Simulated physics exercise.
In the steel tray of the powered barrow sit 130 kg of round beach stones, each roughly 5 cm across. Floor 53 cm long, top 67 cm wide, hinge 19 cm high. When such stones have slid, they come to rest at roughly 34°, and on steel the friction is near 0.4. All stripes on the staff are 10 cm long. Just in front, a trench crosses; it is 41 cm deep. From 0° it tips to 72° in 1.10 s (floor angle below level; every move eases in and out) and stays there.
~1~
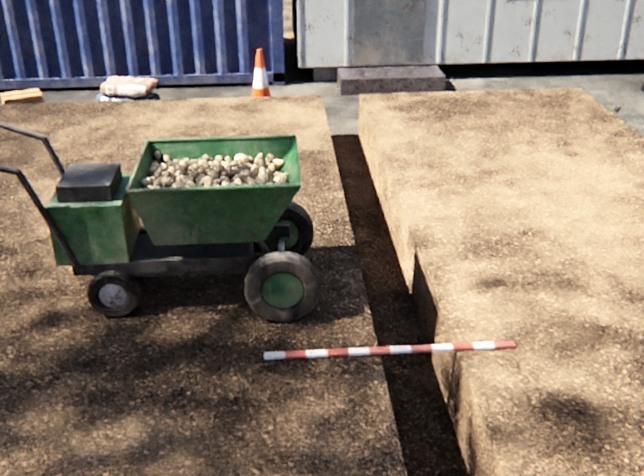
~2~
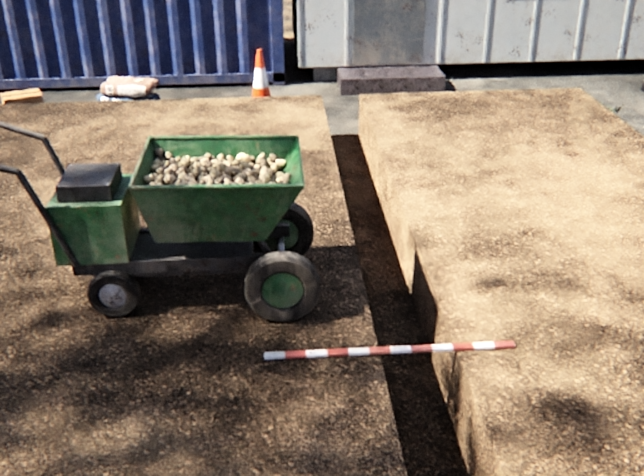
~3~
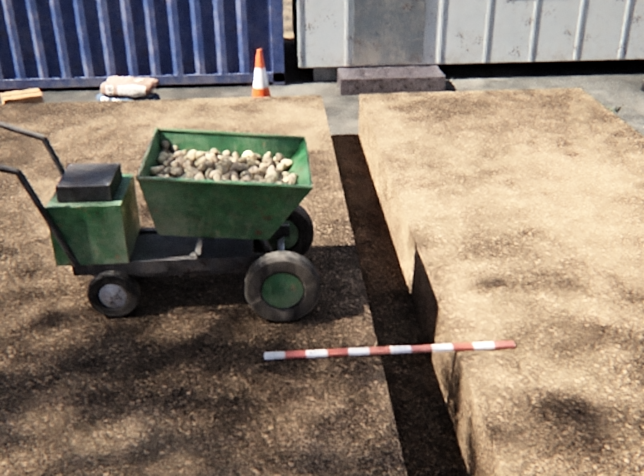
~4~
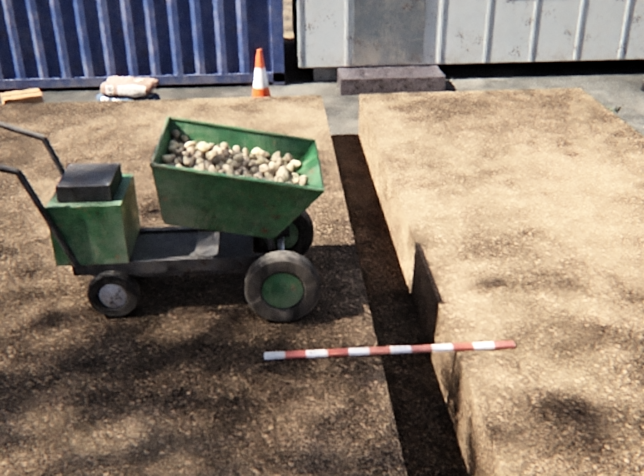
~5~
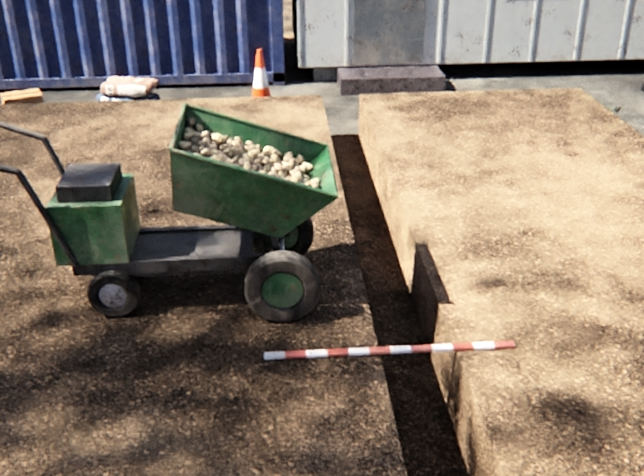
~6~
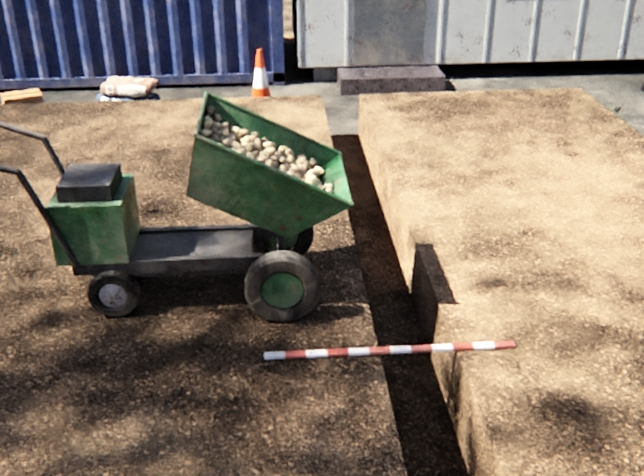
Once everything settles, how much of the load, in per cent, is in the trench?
Once it settles, about 64 per cent of the load is there.
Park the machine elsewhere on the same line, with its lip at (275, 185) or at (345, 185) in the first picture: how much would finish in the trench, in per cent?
90 % and 25 %.
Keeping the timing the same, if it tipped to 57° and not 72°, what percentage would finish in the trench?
About 40%.
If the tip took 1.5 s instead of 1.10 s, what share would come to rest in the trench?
My guess is near 70 percent.
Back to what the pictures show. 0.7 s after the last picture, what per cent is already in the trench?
Close to 20 per cent has got there by then.
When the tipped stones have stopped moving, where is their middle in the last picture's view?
About (417, 328).
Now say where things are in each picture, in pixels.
In the first picture, the tray is at 0°, its lip at (301, 185); the top of the load is at (200, 167).
In the second picture, the tray is at 1°, its lip at (304, 186); the top of the load is at (191, 163).
In the third picture, the tray is at 5°, its lip at (312, 187); the top of the load is at (175, 159).
In the fourth picture, the tray is at 11°, its lip at (324, 191); the top of the load is at (179, 147).
In the fifth picture, the tray is at 19°, its lip at (338, 196); the top of the load is at (194, 135).
In the sixth picture, the tray is at 27°, its lip at (353, 205); the top of the load is at (211, 125).
Then, 0.4 s after the last picture the floor is at 60°, 100 % in the tray; the foremost stones are at (383, 220).
Then, 0.7 s after the last picture the floor is at 72°, 61 % in the tray, 22 % in the trench, 17 % past the trench; the foremost stones are at (481, 282).
Then, 1.1 s after the last picture the floor is at 72°, 28 % in the tray, 36 % in the trench, 36 % past the trench; the foremost stones are at (578, 274).
Then, 3.0 s after the last picture the floor is at 72°, 0 % in the tray, 64 % in the trench, 36 % past the trench; the foremost stones are past the picture's edge.
